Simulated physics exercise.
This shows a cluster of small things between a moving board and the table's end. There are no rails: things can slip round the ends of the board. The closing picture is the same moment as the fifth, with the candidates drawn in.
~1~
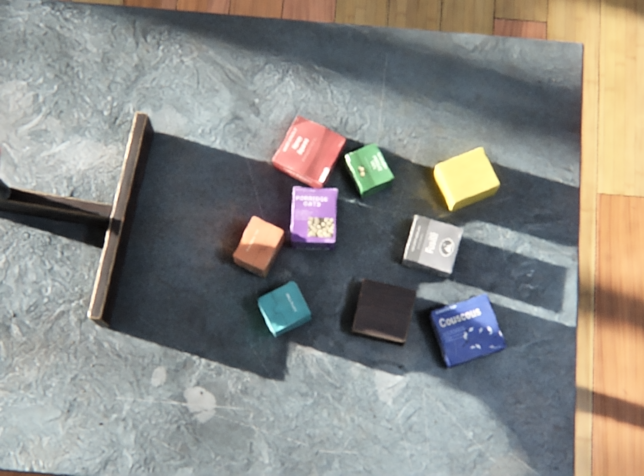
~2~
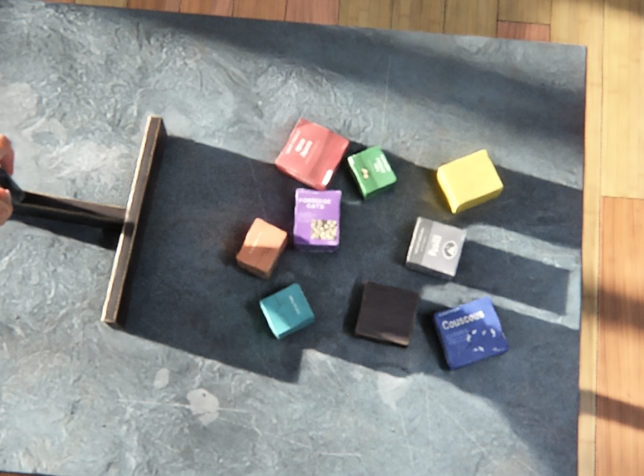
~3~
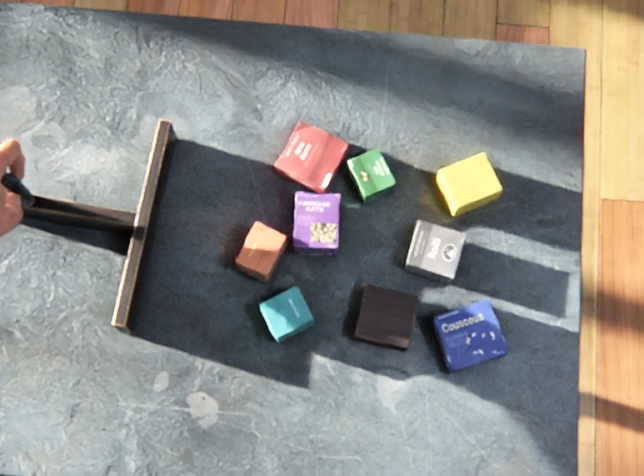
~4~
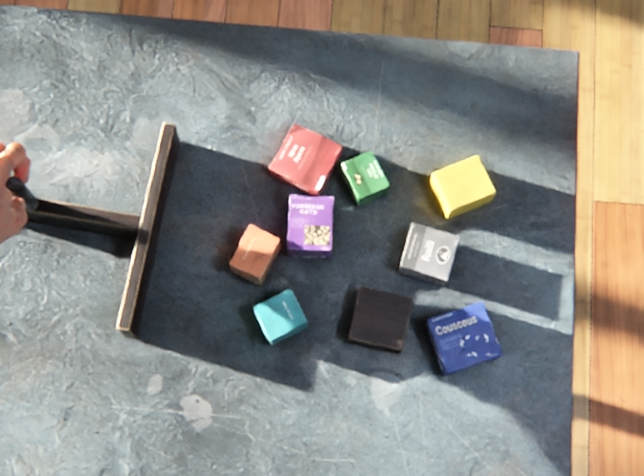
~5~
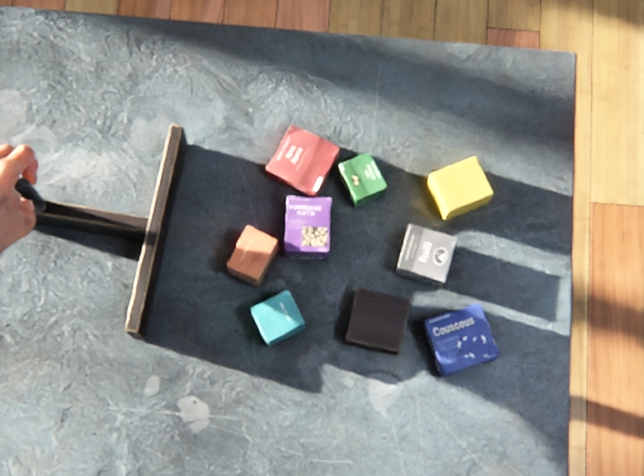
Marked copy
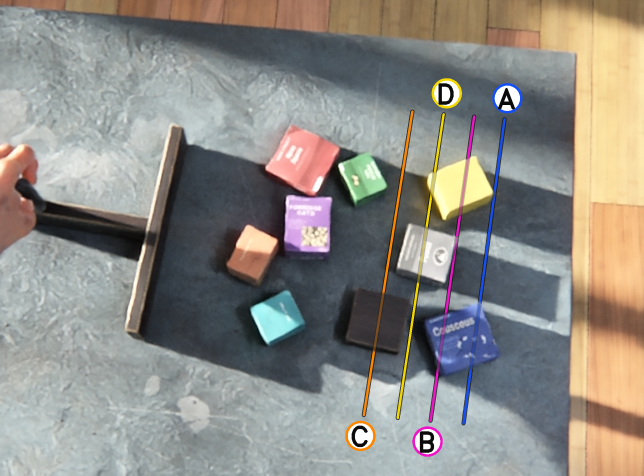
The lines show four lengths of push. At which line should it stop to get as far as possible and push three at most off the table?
Up to line A.
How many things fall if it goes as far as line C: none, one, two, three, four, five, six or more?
The count is none.
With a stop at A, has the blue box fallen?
Yes.
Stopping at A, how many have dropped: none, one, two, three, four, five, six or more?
In all, two.
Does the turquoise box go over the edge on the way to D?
By then, no.
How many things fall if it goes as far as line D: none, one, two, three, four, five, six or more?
The count is none.
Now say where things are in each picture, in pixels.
The first picture shows yellow block (466, 180); turquoise box (284, 309); purple packet (314, 219).
The second picture shows board (132, 216); green packet (372, 173).
The third picture shows board (143, 220); orange packet (262, 253).
The fourth picture shows board (147, 224); blue box (463, 339).
The fifth picture shows board (154, 225); yellow block (460, 189); turquoise box (278, 318); purple packet (308, 228).
On the copy, A at (485, 266); B at (453, 263); C at (389, 258); D at (422, 260).
On A. First, board (274, 235); red packet (325, 159); green packet (371, 181).
Then, board (393, 245); yellow block (523, 209); blue box (516, 348).
Finally, board (486, 253); yellow block over the edge; blue box over the edge; two fallen.
By contrast, B is within the limit but short; C is within the limit but short; D is within the limit but short.
